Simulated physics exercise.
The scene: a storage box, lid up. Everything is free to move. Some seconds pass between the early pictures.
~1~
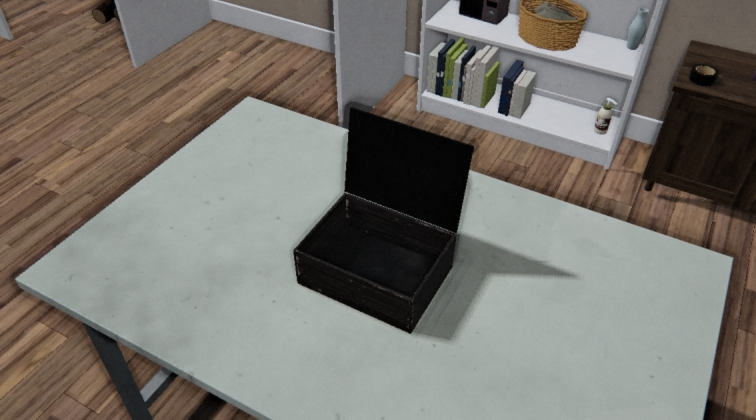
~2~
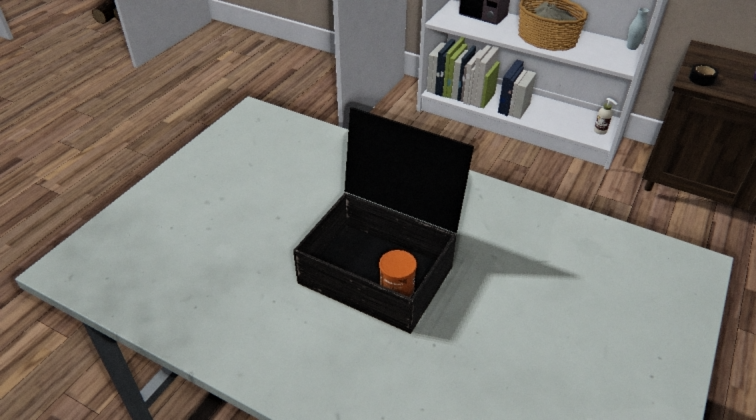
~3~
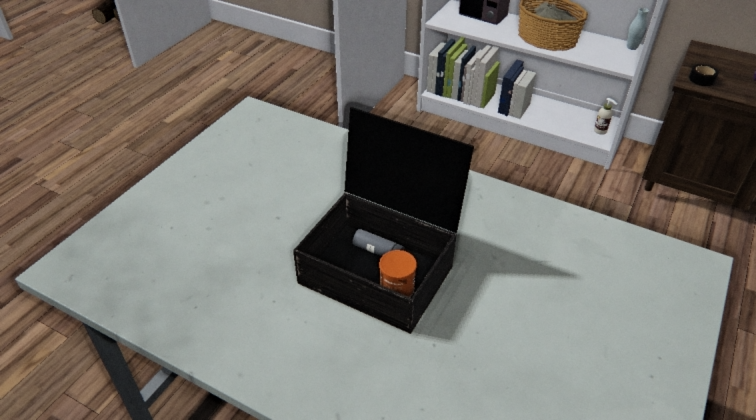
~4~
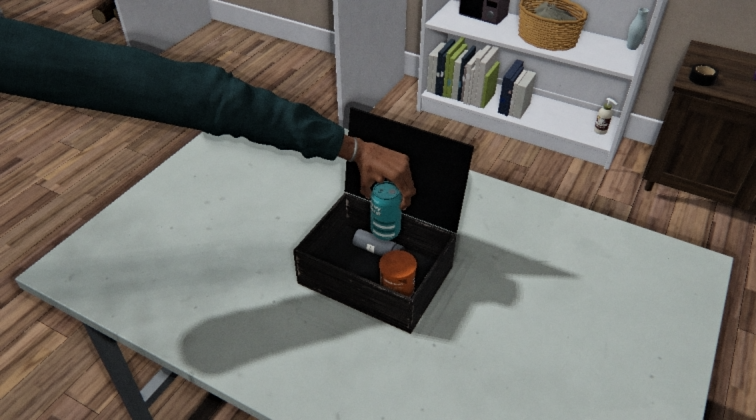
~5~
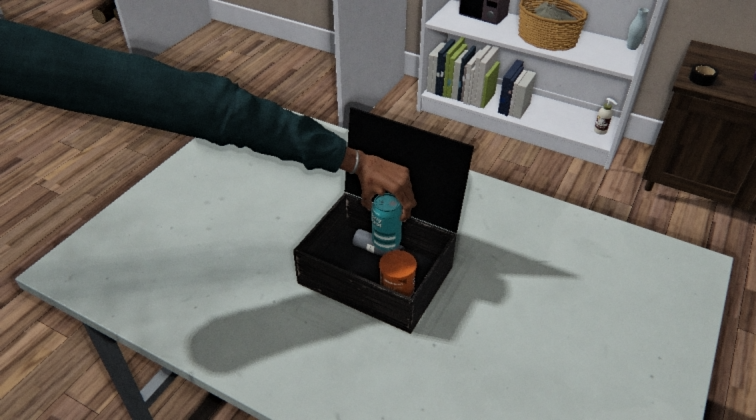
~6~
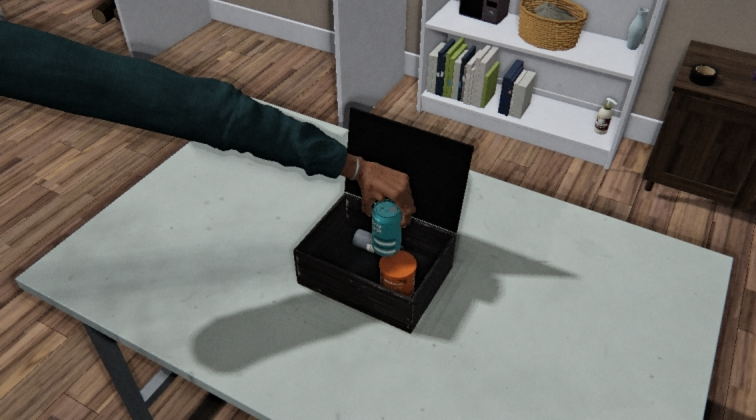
In the video, an open black box on a table is empty, then holds an orange tin, then also a gray cylindrical object. A hand reaches in from the left and lowers a turquoise can slightly into the box, still gripping it.
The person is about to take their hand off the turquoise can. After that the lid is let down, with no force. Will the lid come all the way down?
The lid closes.
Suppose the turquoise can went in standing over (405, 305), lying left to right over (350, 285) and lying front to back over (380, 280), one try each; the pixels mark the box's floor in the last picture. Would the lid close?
In the first case it will not close; in the second case it sits on the rim; in the third case it sits on the rim.
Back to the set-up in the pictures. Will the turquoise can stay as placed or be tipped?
It tips.
Then, 0.50 s after the last picture, turquoise can on its side near (356, 245); grey shaker rolled a little.
Then, 1.30 s after the last picture, lid 80° above the rim; turquoise can on its side near (345, 258).
Then, 1.80 s after the last picture, lid 36° above the rim; turquoise can on its side near (345, 258).
Then, 2.10 s after the last picture, lid shut; turquoise can on its side near (345, 257).
At rest, lid shut; tipped over in the box, turquoise can; the other 2 in place. Seen from the same camera at the end, turquoise can near (346, 257).
